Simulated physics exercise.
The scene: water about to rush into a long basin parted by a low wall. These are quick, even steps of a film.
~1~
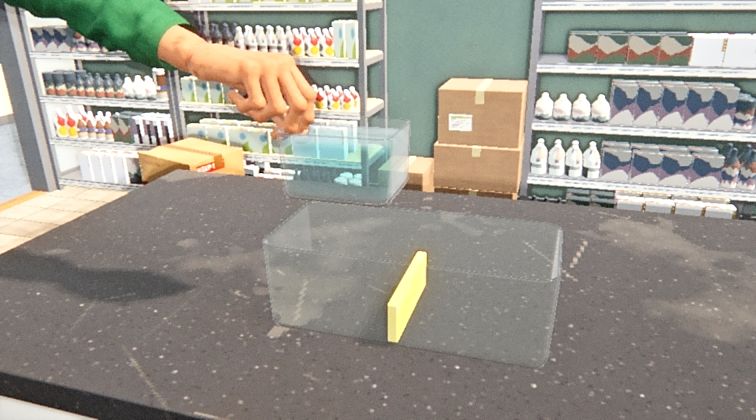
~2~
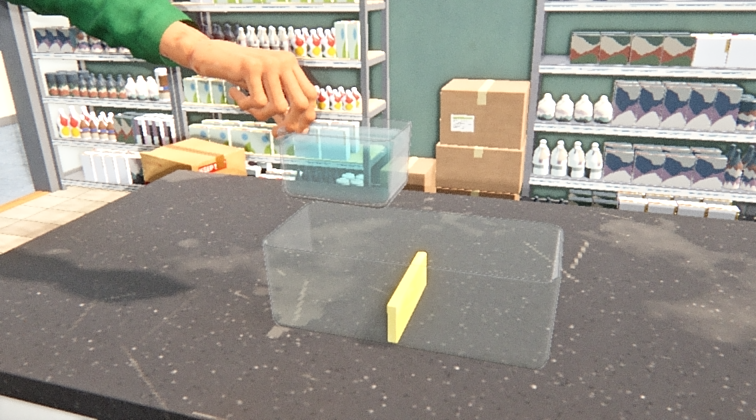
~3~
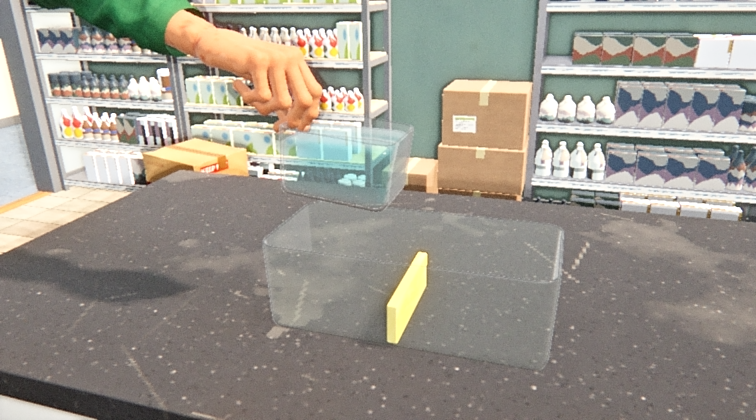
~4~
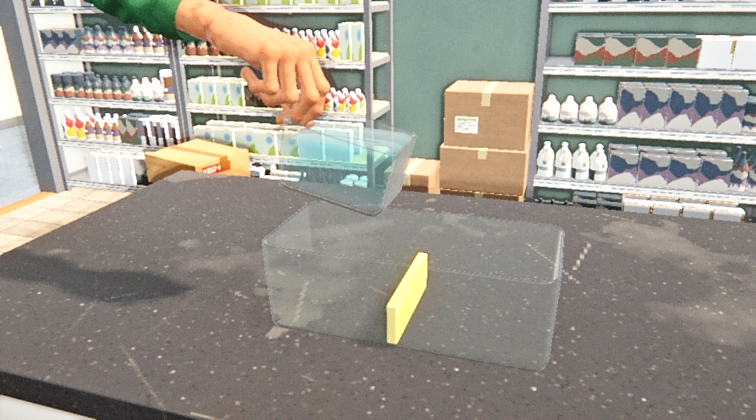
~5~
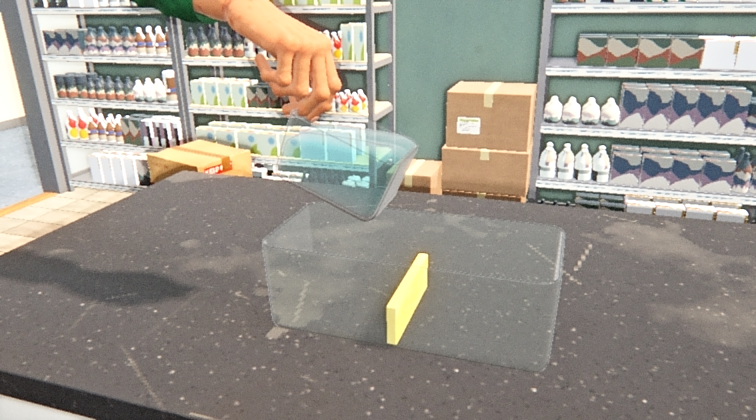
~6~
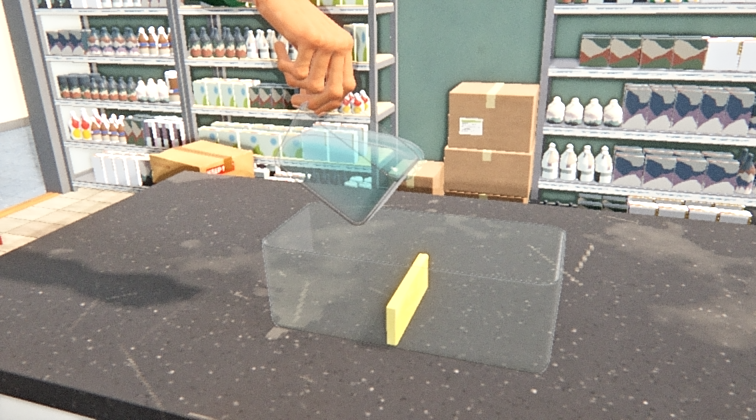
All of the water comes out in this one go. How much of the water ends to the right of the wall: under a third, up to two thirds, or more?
It comes to more than two thirds.
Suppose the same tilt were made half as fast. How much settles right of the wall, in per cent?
Near 85 %.
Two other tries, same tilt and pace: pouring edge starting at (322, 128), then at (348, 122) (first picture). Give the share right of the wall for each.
About 10 and 20 per cent.
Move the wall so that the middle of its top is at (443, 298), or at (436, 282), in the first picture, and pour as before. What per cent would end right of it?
Roughly 40 per cent, and 45 per cent.
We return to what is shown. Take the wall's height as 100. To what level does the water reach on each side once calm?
Left about 20, right about 50.
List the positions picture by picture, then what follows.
The first picture shows tilt 0°; pouring edge (401, 131); surface from (298, 132) to (401, 139); the long basin's rim runs from (287, 222) to (560, 252); the wall's top is at (409, 278).
The second picture shows tilt 2°; pouring edge (402, 133); surface from (299, 132) to (401, 140).
The third picture shows tilt 6°; pouring edge (404, 138); surface from (300, 131) to (403, 142).
The fourth picture shows tilt 13°; pouring edge (406, 146); surface from (302, 130) to (405, 144).
The fifth picture shows tilt 23°; pouring edge (408, 157); surface from (302, 131) to (407, 150); 1 per cent is over the edge.
The sixth picture shows tilt 34°; pouring edge (408, 169); surface from (299, 137) to (411, 160); 6 per cent is over the edge.
A moment on, the oblong tub is tipped on its side and 24 per cent is still to pour, 1 is left of the wall and 53 right of it.
Next, the oblong tub is tipped right over and 4 per cent is still to pour, 14 is left of the wall and 77 right of it.
Then the oblong tub is tipped right over and 0 per cent is still to pour, 21 is left of the wall and 78 right of it.
Later the oblong tub is tipped right over and 0 per cent is still to pour, 22 is left of the wall and 77 right of it.
At rest 22 per cent lies left of the wall, 77 right of it and 1 outside.
